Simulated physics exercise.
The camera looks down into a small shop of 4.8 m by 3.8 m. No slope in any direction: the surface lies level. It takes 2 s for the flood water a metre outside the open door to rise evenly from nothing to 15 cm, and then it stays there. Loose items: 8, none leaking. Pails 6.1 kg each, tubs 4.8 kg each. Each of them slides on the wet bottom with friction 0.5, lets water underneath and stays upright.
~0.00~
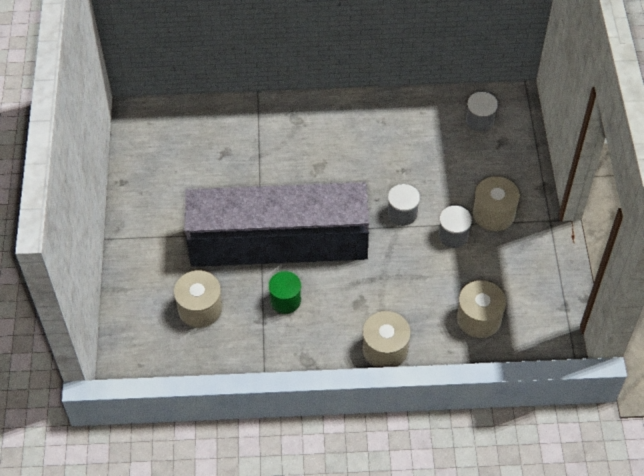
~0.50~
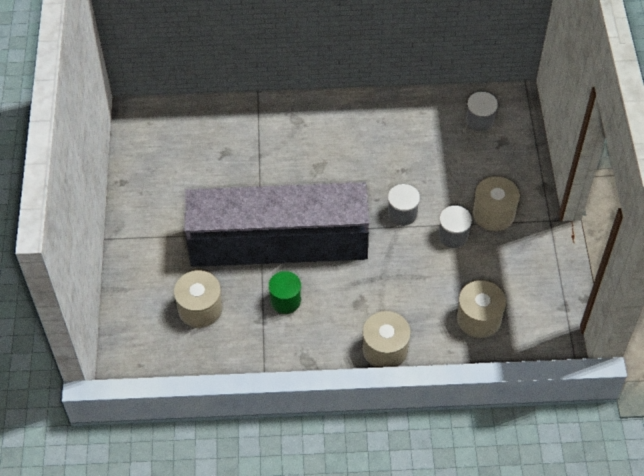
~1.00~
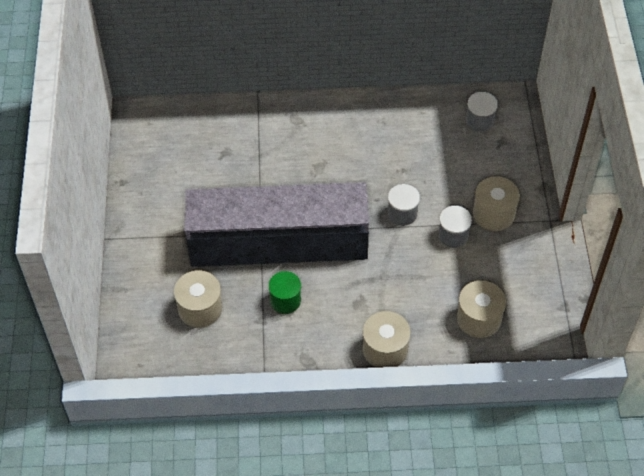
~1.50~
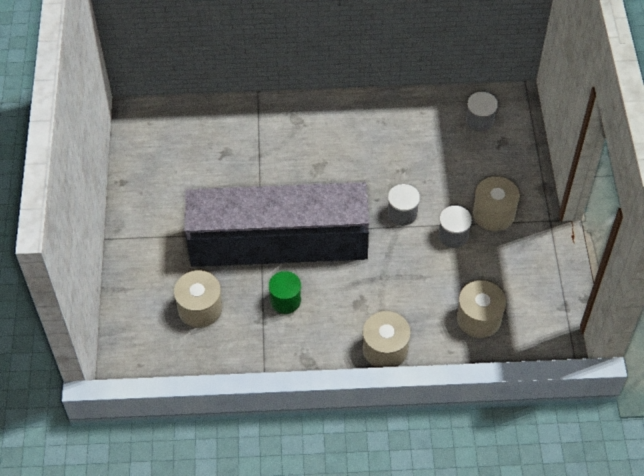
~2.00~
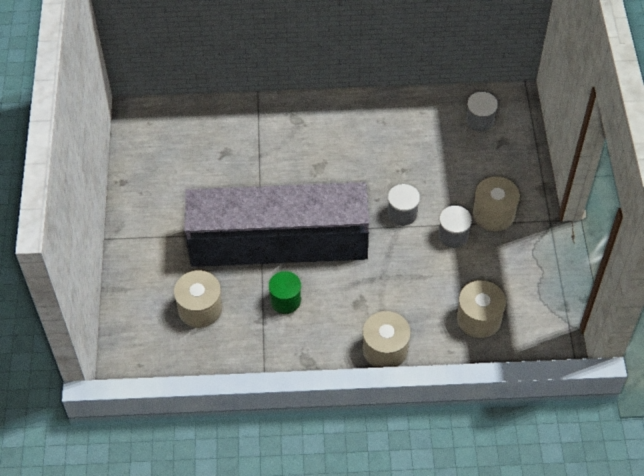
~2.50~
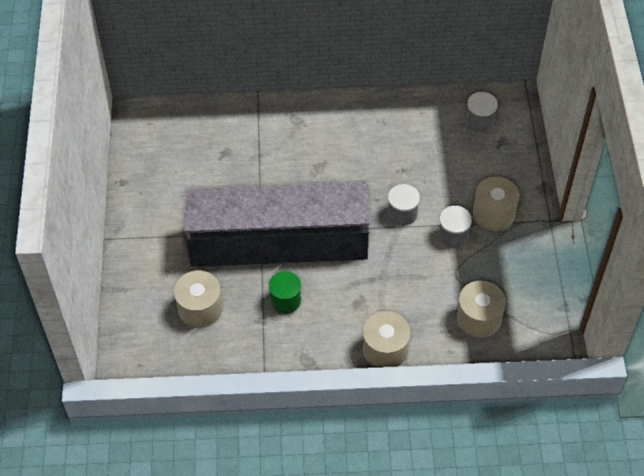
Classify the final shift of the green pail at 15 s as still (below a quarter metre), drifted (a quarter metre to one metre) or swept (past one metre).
Swept.
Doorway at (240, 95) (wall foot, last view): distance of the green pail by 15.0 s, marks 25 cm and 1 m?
With that change, the green pail stays nearly motionless.
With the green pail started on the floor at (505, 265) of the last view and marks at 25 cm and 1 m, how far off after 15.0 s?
It goes a long way.
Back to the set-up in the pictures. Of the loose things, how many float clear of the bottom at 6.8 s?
2.
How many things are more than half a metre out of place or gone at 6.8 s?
3.
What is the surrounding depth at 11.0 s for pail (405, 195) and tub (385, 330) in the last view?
I'd estimate 3 cm for the first and 7 cm for the second.
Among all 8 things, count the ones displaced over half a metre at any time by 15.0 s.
I count 5.
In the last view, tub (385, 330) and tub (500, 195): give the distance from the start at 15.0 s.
Shifts: 200 cm / 80 cm.
After 3.5 s the green pail is near (285, 285), 0.0 m from its start, aground; 0 afloat.
After 6.8 s the green pail is near (256, 286), 0.3 m from its start, aground; 2 afloat.
After 11.0 s the green pail is near (204, 291), 0.8 m from its start, afloat; 4 afloat.
After 15.0 s the green pail is near (172, 150), 2.1 m from its start, aground; 6 afloat.
